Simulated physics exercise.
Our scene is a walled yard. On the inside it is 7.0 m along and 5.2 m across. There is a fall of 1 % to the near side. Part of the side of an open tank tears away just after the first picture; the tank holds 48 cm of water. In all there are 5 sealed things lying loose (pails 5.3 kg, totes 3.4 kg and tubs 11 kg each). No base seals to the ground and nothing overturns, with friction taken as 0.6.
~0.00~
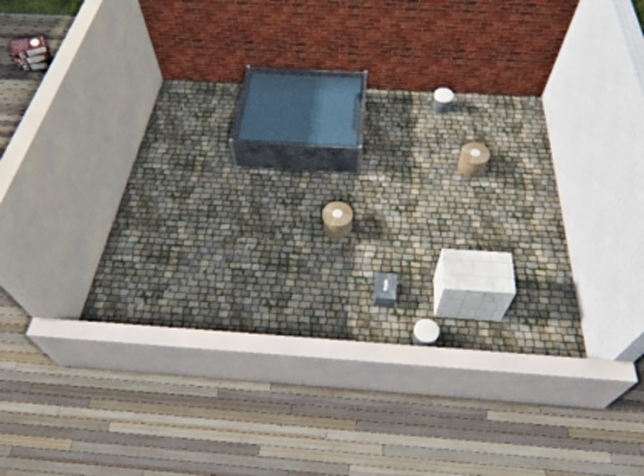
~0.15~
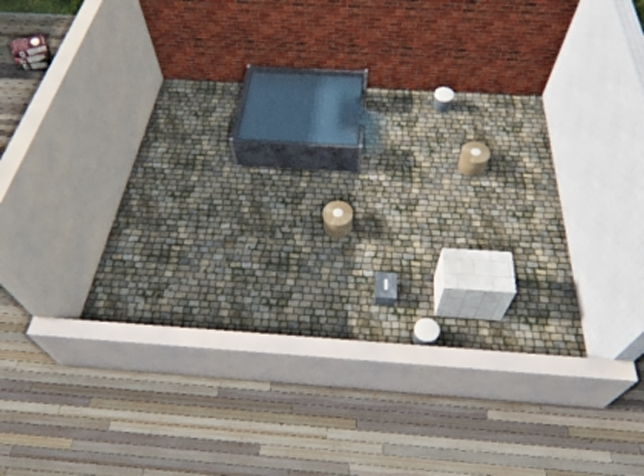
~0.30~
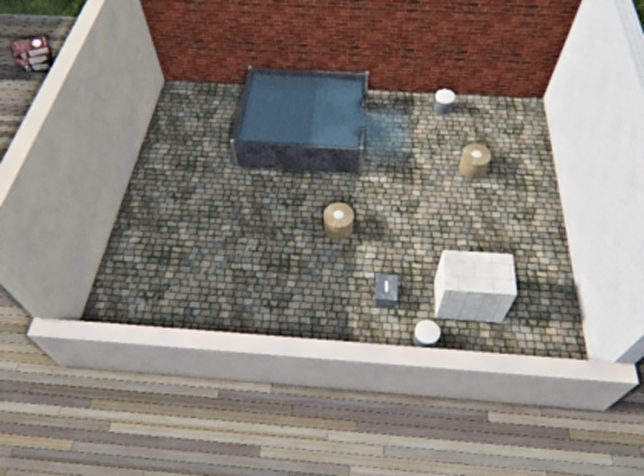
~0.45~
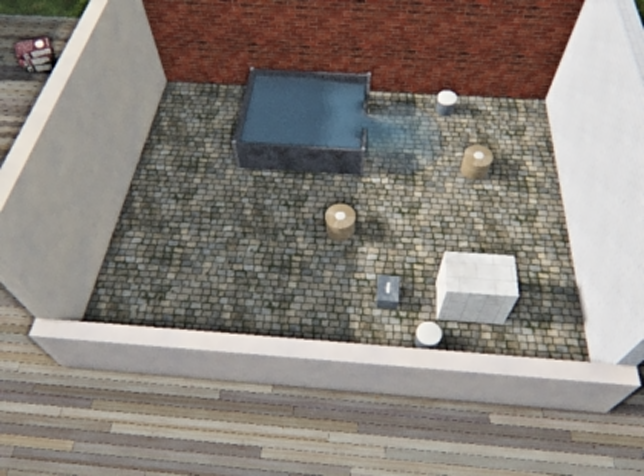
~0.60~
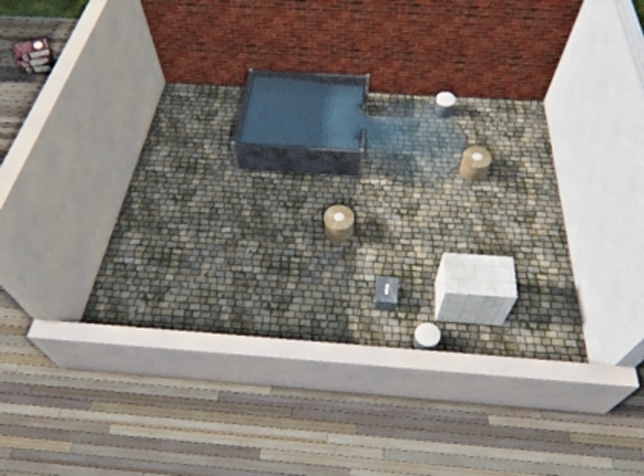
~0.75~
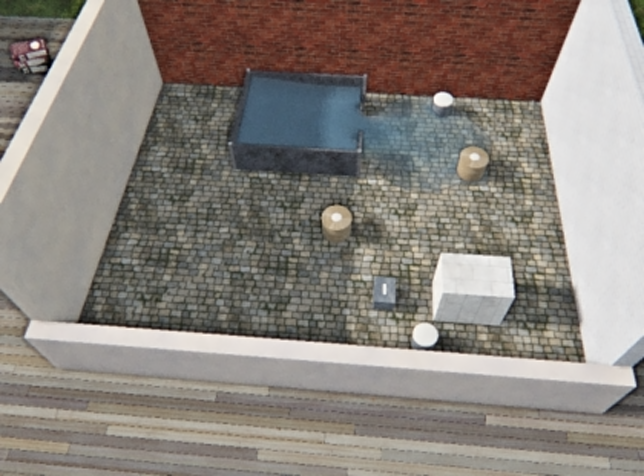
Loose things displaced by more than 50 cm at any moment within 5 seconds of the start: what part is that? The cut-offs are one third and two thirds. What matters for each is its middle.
The share is between one third and two thirds.
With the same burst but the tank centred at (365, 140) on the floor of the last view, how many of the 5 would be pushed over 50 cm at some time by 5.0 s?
Then the count would be 2.
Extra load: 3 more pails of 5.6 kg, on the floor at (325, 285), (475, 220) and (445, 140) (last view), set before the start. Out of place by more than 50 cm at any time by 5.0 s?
One after another they come out inside the limit, above it, above it.
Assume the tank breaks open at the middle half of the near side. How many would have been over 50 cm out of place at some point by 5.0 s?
Then it comes to 3 of them.
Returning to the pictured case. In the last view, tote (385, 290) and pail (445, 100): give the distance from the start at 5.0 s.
Object 1: 0 cm. Object 2: 250 cm.
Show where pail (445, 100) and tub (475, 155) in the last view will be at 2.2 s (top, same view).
Around (540, 94) and (541, 185).
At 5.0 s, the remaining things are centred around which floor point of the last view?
Near (434, 287).
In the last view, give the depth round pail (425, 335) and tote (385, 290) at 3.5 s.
0 and 0 cm.
After 1.1 s 0 of 5 are over 50 cm from their spots; 0 afloat.
After 2.2 s 2 of 5 are over 50 cm from their spots; 1 afloat.
After 3.5 s 2 of 5 are over 50 cm from their spots; 2 afloat.
After 5.0 s 2 of 5 are over 50 cm from their spots, and 2 have been at some point; 2 afloat.
